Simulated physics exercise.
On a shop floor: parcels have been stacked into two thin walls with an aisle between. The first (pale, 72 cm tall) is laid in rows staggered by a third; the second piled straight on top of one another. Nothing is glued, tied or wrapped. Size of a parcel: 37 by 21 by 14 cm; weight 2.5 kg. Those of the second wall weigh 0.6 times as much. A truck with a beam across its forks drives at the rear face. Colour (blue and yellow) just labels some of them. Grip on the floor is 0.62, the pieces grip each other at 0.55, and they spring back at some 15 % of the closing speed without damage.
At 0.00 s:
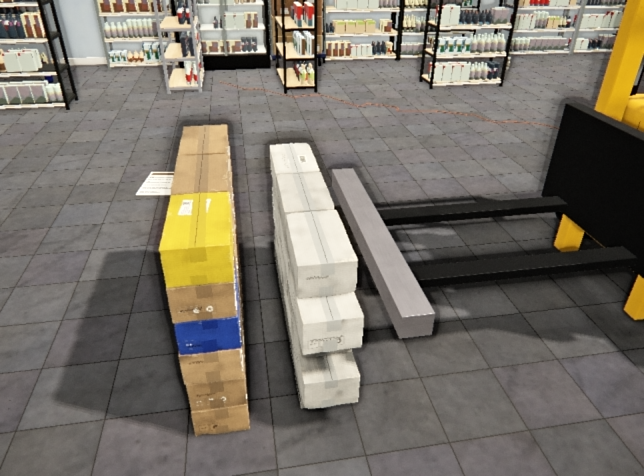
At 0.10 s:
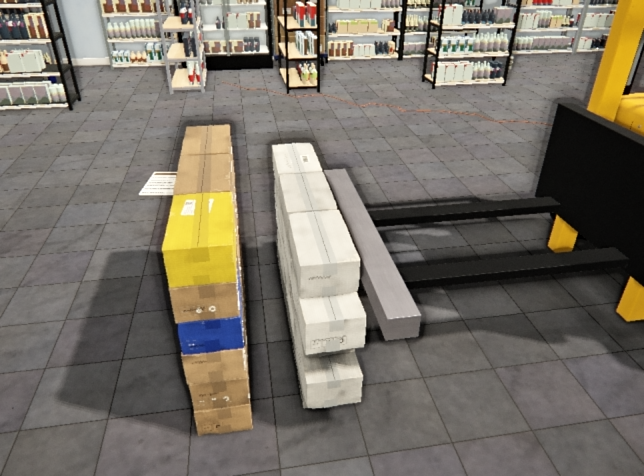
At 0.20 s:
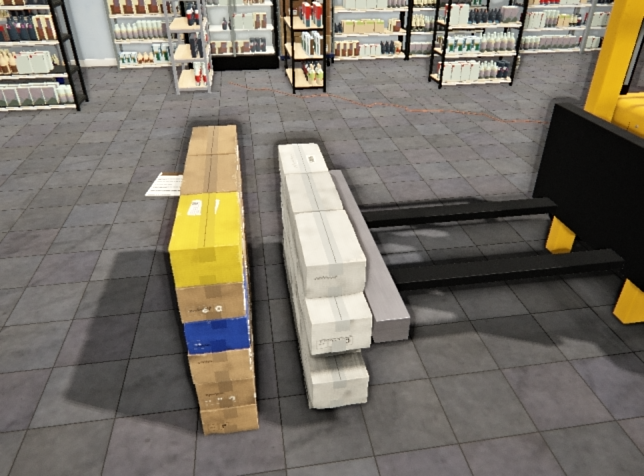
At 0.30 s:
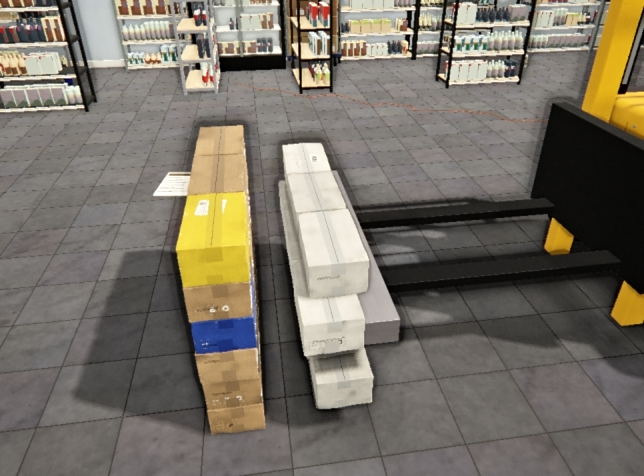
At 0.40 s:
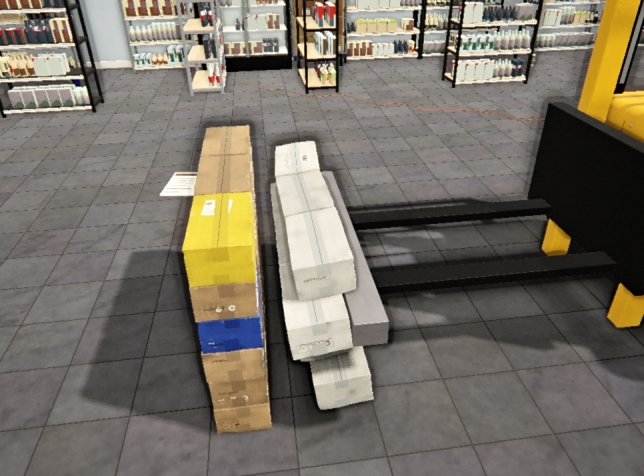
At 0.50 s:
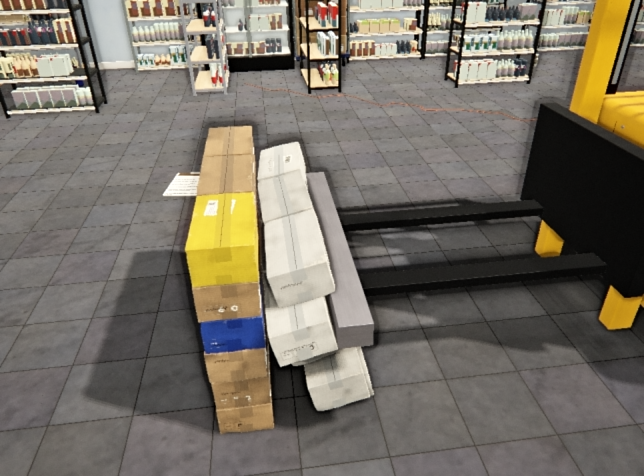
In this clip, a forklift with a grey beam across its forks moves left into a wall of white parcels, shoving and tilting its upper rows toward a neighbouring stack of brown, yellow and blue parcels, which stays in place.
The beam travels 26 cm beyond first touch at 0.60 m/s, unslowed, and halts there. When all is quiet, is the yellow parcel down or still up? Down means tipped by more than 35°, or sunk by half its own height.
It drops.
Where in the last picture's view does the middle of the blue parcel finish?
At about (37, 395).
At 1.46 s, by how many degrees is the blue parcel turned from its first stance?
Roughly 120°.
Around 0.66 s, 0 of the pale wall down; none of the 18 parcels of the second wall down, 18 disturbed; yellow parcel tipped 5°; blue parcel tipped 5°.
Around 0.96 s, 3 of the pale wall down; none of the 18 parcels of the second wall down, 18 disturbed; yellow parcel tipped 26°; blue parcel tipped 26°.
Around 1.20 s, 14 of the pale wall down; 18 of the 18 parcels of the second wall down; yellow parcel tipped 57°, 30 cm lower; blue parcel tipped 57°, 21 cm lower.
Around 1.46 s, 14 of the pale wall down; 18 of the 18 parcels of the second wall down; yellow parcel on its side; blue parcel on its side.
Finally (2.4 s), 14 of the pale wall down; 18 of the 18 parcels of the second wall down; yellow parcel upside down; blue parcel on its side. Seen by the last camera, middles, blue parcel near (37, 395).
